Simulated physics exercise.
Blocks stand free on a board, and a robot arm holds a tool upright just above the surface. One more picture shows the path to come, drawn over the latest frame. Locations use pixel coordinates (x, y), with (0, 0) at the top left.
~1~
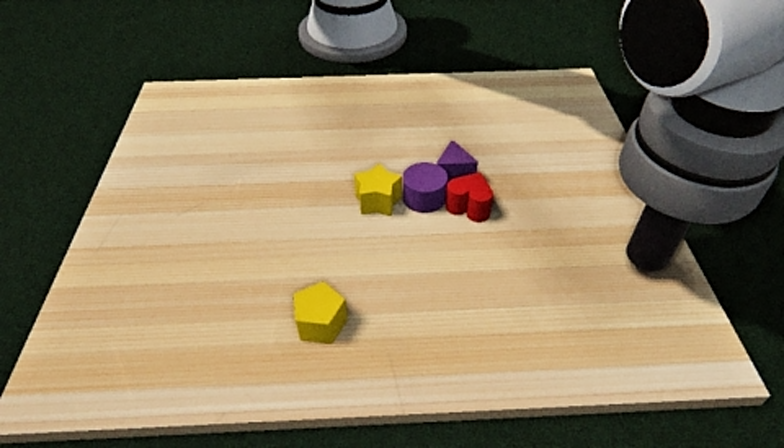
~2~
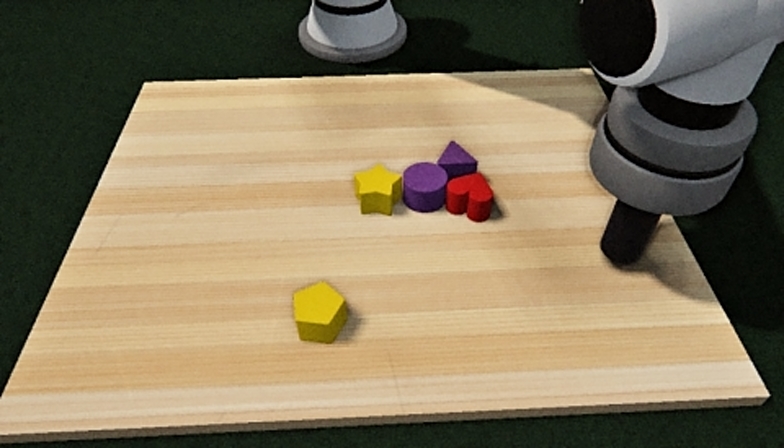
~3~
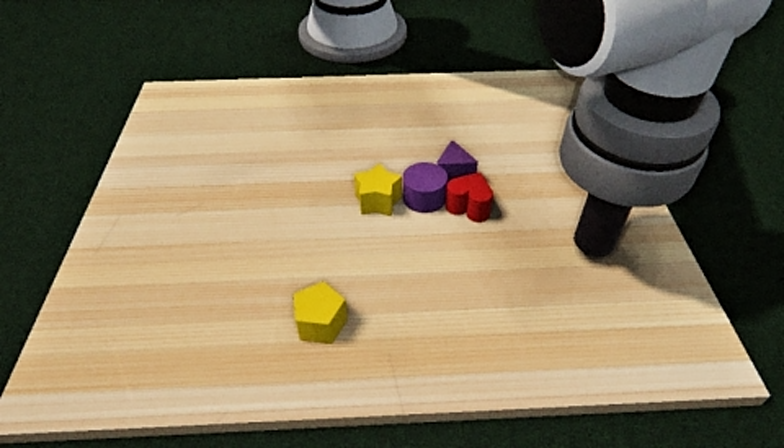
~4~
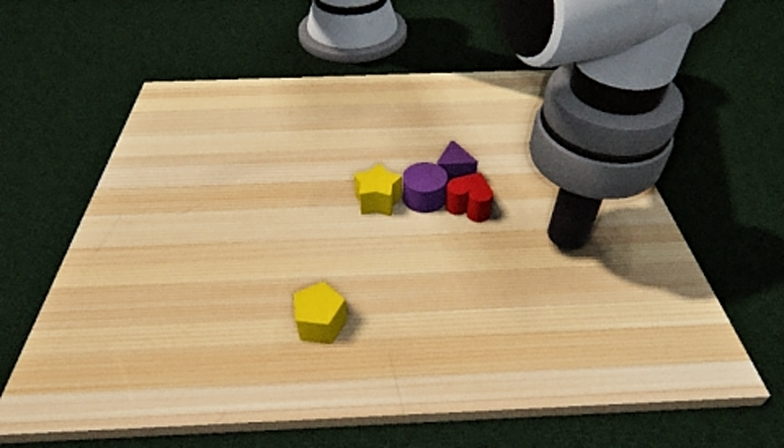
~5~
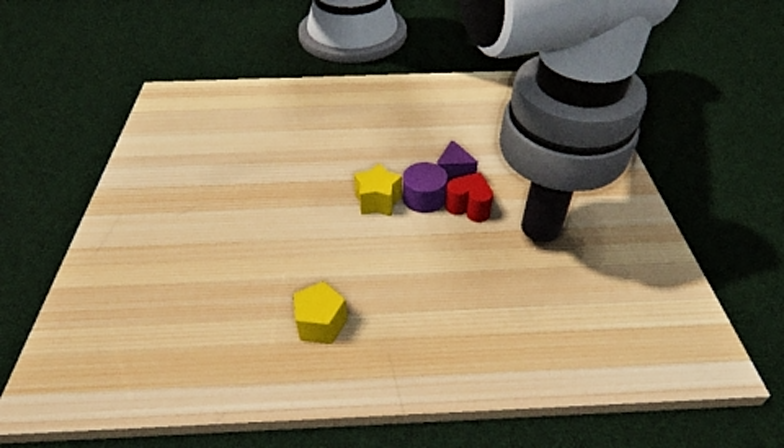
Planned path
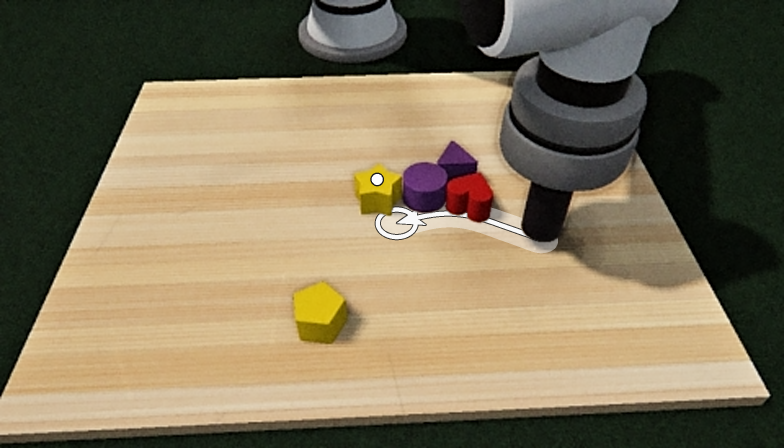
The video shows a robot arm moving its dark upright tool steadily left across a wooden board, nearing a cluster of yellow, purple and red blocks, while those blocks and a separate yellow pentagonal block stay still.
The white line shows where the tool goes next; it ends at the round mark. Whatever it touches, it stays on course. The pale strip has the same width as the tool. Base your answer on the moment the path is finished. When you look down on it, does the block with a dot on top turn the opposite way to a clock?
Yes, that is how it ends up.
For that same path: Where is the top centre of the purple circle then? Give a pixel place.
At pixel (397, 155).
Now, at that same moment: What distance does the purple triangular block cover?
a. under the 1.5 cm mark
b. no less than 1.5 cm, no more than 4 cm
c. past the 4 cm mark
a: Under the 1.5 cm mark.
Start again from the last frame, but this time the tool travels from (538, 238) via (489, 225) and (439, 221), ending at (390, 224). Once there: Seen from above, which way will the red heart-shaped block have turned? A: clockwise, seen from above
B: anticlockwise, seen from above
Letter A.
Path on the board, from (538, 238) by way of (491, 222) and (443, 214) to (397, 223); the dot is on the yellow star block.
On the path given first. One third of the way, tool at (491, 211); yellow star block at (369, 179), turned 15° anticlockwise; purple circle at (414, 169); red heart-shaped block at (459, 178).
Two thirds of the way, tool at (443, 204); yellow star block at (364, 179), turned 30° anticlockwise; purple circle at (397, 155); purple triangular block at (458, 150), turned 30° clockwise; red heart-shaped block at (434, 166), turned 70° clockwise.
At the end, tool at (397, 213); yellow star block at (364, 179), turned 30° anticlockwise; purple circle at (397, 155); purple triangular block at (458, 150), turned 30° clockwise; red heart-shaped block at (432, 166), turned 80° clockwise.
